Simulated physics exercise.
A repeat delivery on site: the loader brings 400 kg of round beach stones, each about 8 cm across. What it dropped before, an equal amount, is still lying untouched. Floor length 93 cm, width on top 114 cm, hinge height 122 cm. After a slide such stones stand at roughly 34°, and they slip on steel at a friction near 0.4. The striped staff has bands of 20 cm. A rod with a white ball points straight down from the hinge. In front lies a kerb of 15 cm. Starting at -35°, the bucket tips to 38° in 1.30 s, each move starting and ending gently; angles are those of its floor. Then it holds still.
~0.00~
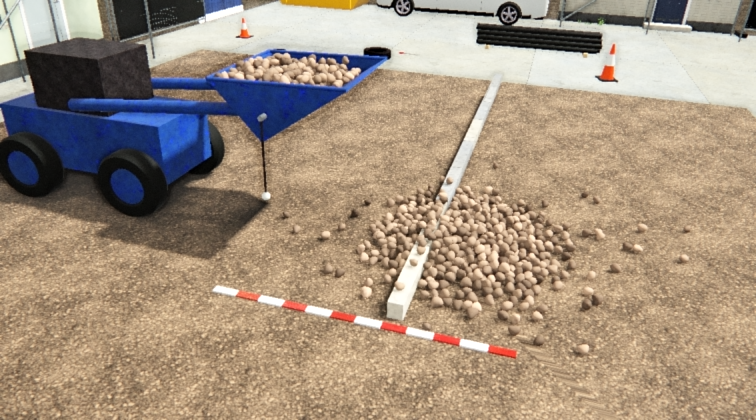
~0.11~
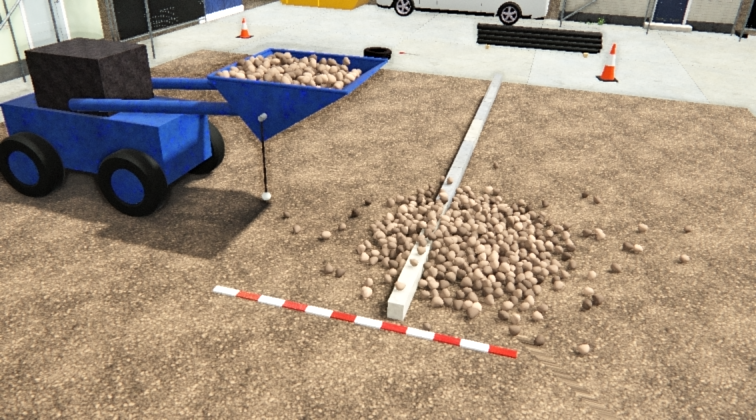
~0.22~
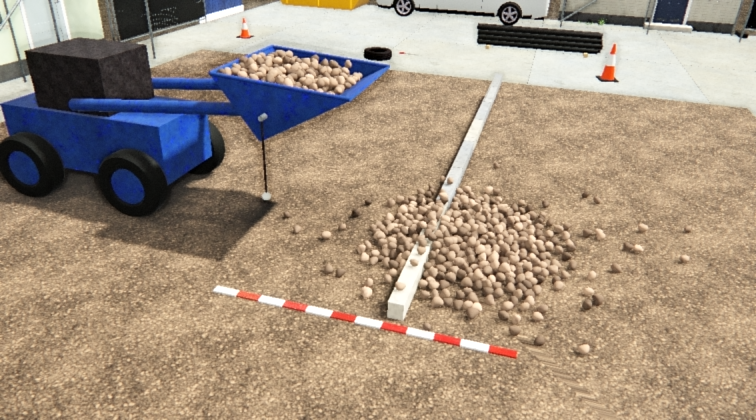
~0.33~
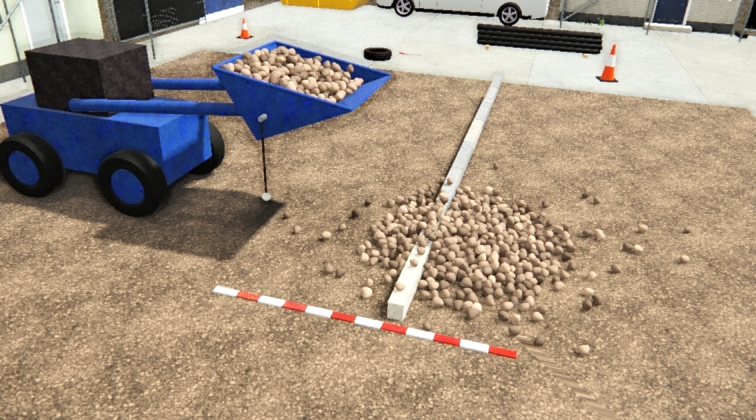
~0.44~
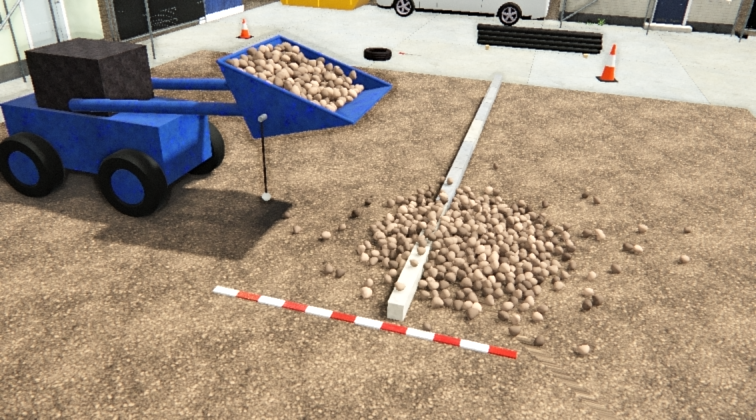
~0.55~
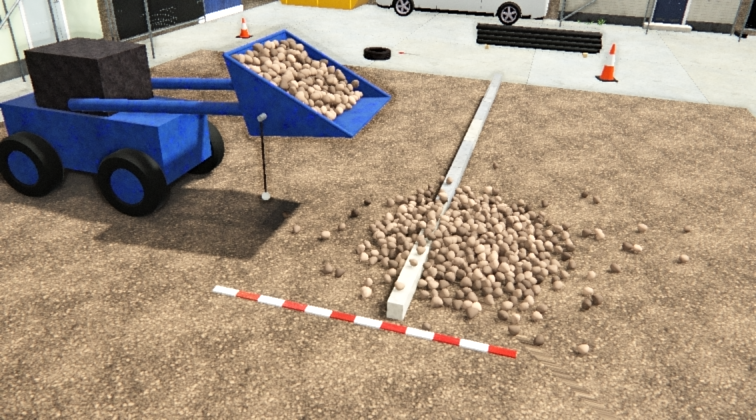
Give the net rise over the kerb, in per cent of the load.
About 4 per cent.
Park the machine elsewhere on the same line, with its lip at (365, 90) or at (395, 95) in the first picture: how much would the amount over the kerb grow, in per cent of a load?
Near 10 per cent from the first place, 40 from the second.
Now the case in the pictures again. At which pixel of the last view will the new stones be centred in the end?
Around (388, 220).
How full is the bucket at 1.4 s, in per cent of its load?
Roughly 50 per cent is still inside.
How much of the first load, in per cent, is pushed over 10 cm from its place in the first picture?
Roughly 5 per cent of them.
After 1.0 s the floor is at 27°; in per cent of one load, 100 in the bucket, 25 on this side of the kerb, 75 over the kerb; the foremost stones are at (636, 238).
After 1.4 s the floor is at 38°; in per cent of one load, 50 in the bucket, 75 on this side of the kerb, 75 over the kerb; the foremost stones are at (636, 238).
After 1.8 s the floor is at 38°; in per cent of one load, 9 in the bucket, 115 on this side of the kerb, 76 over the kerb; the foremost stones are at (636, 238).
After 4.4 s the floor is at 38°; in per cent of one load, 0 in the bucket, 121 on this side of the kerb, 79 over the kerb; the foremost stones are at (636, 238). Net gain over the kerb, 4.
